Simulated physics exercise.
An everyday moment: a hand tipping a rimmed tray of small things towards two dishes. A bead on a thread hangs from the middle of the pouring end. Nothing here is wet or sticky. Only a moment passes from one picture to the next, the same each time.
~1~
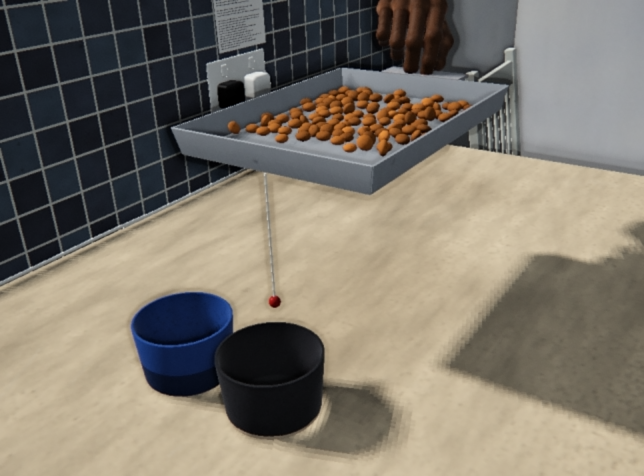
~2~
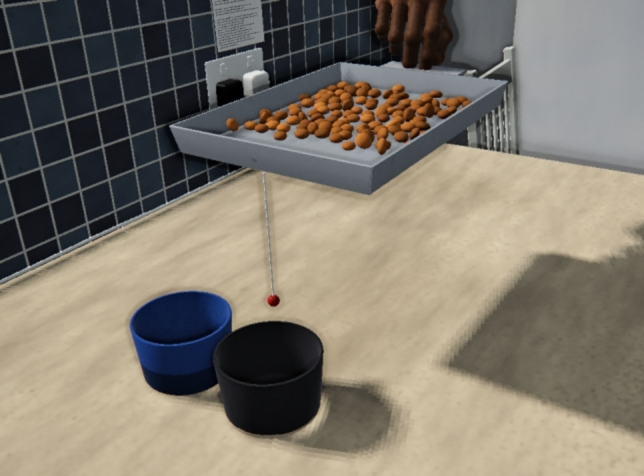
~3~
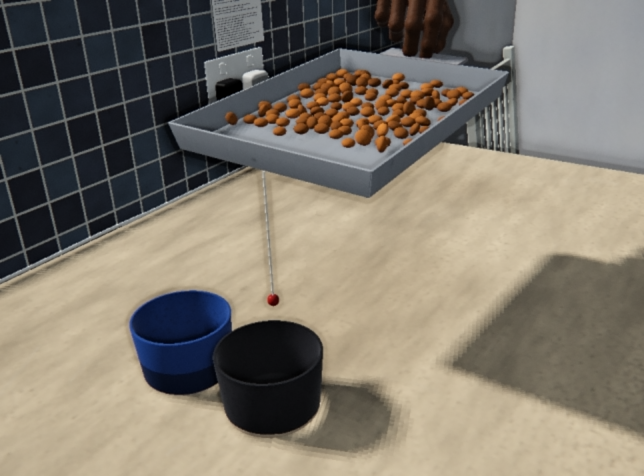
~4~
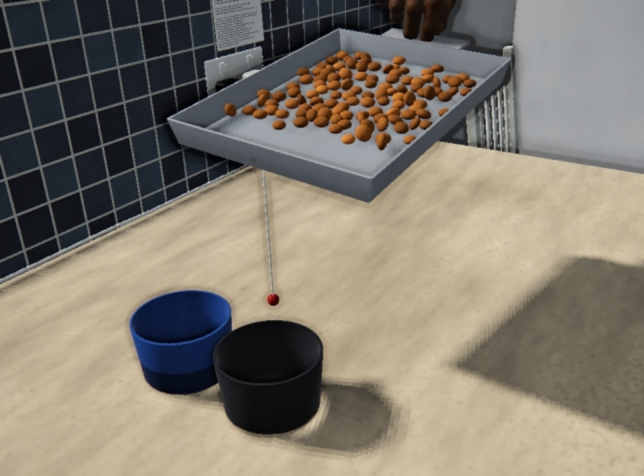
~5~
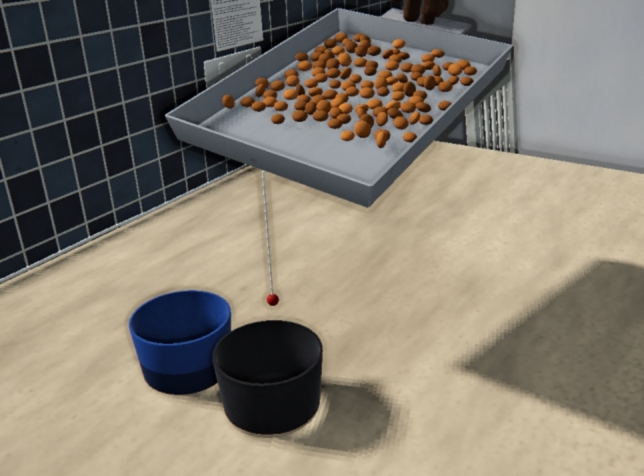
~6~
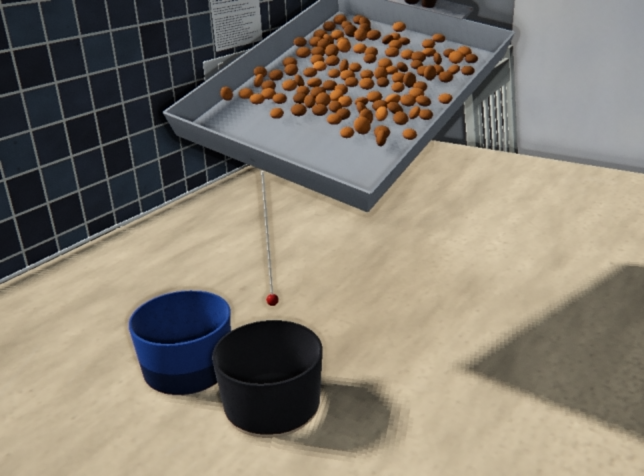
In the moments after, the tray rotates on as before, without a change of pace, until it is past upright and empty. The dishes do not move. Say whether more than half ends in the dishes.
The two hold less than half of the load.
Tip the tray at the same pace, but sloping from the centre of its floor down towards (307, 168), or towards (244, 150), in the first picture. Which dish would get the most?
One: Right. Two: The left dish.
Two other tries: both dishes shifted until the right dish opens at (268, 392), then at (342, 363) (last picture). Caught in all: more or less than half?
The first try: Below a half. The second: Over half.
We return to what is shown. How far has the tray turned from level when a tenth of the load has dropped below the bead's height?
At some 80 degrees.
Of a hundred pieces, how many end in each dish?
The left dish has 0 per cent, the right dish has 10.
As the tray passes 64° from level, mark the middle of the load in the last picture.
Near (348, 171).
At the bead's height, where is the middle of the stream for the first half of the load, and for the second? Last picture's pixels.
The first part at (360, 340); the rest at (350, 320).
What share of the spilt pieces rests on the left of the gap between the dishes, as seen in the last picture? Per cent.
About 0 per cent.
Shortly afterwards, tray tipped steeply; all but a few on the tray; only a few in the air.
Next, tray tipped past a quarter turn; near a quarter on the tray; a little in the right dish; near half outside both; near a quarter in the air.
Some moments later, tray tipped past a quarter turn; a little in the right dish; the bulk outside both.
In the end, tray tipped past a quarter turn; a little in the right dish; none at all in the left dish; the bulk outside both.
